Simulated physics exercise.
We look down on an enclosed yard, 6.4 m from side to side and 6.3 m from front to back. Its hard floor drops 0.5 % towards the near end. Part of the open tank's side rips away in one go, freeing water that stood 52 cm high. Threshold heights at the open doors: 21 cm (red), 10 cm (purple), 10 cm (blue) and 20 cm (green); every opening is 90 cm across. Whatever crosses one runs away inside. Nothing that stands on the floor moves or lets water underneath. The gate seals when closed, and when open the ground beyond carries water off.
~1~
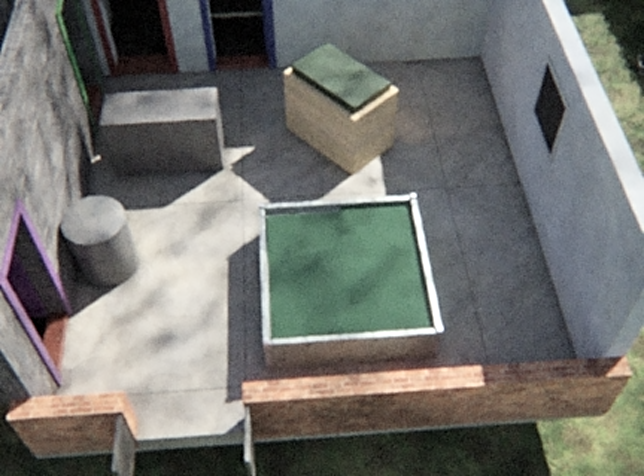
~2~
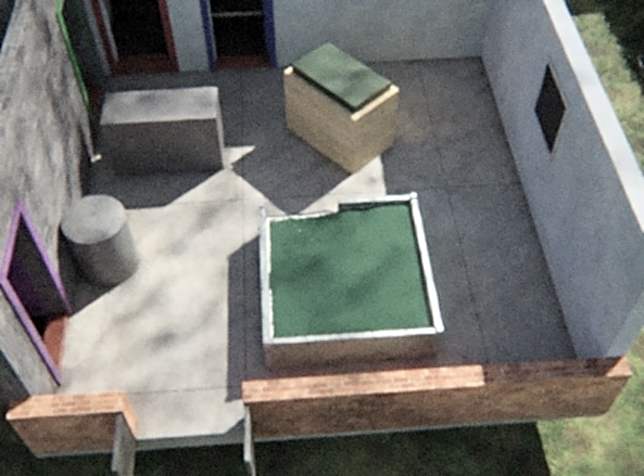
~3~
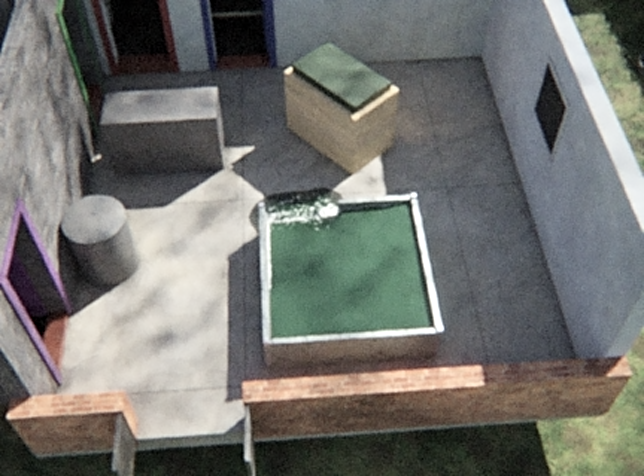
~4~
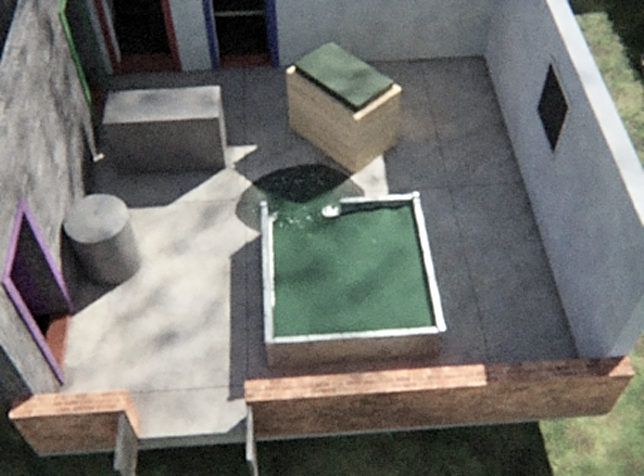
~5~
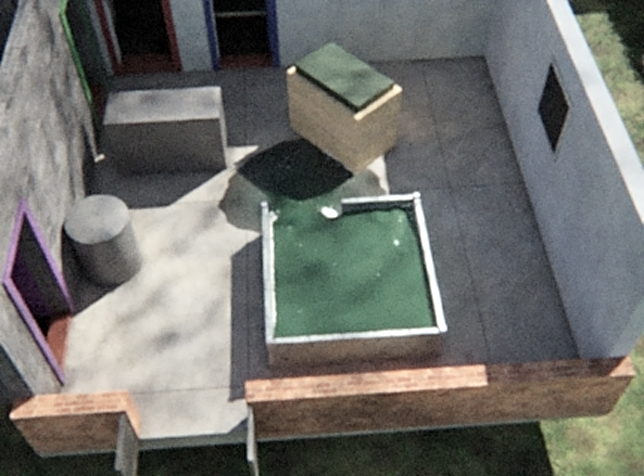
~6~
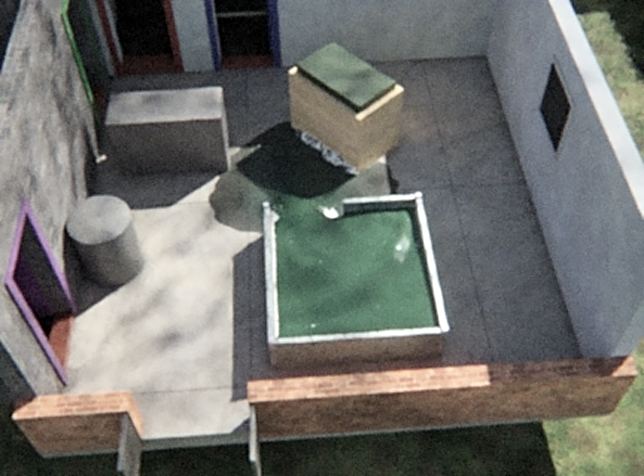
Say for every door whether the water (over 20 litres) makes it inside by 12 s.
Within that time: At the red door it keeps below the limit; at the purple door it keeps below the limit; at the blue door it passes the limit; at the green door it does not reach the limit.
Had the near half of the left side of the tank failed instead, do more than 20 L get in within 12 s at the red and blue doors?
Against that limit: Red not over, blue under.
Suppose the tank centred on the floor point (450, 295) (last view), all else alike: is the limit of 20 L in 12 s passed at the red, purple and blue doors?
Then: Red not over, purple below, blue under.
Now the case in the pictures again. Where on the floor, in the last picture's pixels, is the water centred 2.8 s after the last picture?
Near (290, 214).
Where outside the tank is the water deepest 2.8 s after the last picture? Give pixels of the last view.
Around (110, 82).
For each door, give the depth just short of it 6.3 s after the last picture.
In cm: Red 9, purple 1, blue 13, green 11.
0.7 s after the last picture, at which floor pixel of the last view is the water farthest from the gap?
Near (240, 75).
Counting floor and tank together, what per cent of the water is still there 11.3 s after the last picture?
Some 86 per cent remains.
Then, 0.7 s after the last picture water covers 15 % of the floor and is deepest (28 cm) near (292, 221); red door not reached, purple door not reached, blue door 7 cm at the sill, 0 L in, green door not reached.
Then, 1.5 s after the last picture water covers 25 % of the floor and is deepest (26 cm) near (337, 172); red door 8 cm at the sill, 0 L in, purple door not reached, blue door 21 cm at the sill, 21 L in, green door not reached.
Then, 2.8 s after the last picture water covers 40 % of the floor and is deepest (26 cm) near (110, 82); red door 16 cm at the sill, 0 L in, purple door 1 cm at the sill, 0 L in, blue door 19 cm at the sill, 91 L in, green door 17 cm at the sill, 0 L in.
Then, 6.3 s after the last picture water covers 70 % of the floor and is deepest (16 cm) near (99, 243); red door 9 cm at the sill, 0 L in, purple door 1 cm at the sill, 0 L in, blue door 13 cm at the sill, 141 L in, green door 11 cm at the sill, 1 L in.
Then, 11.3 s after the last picture water covers 95 % of the floor and is deepest (10 cm) near (86, 244); red door 7 cm at the sill, 0 L in, purple door 3 cm at the sill, 0 L in, blue door 8 cm at the sill, 149 L in, green door 7 cm at the sill, 1 L in.
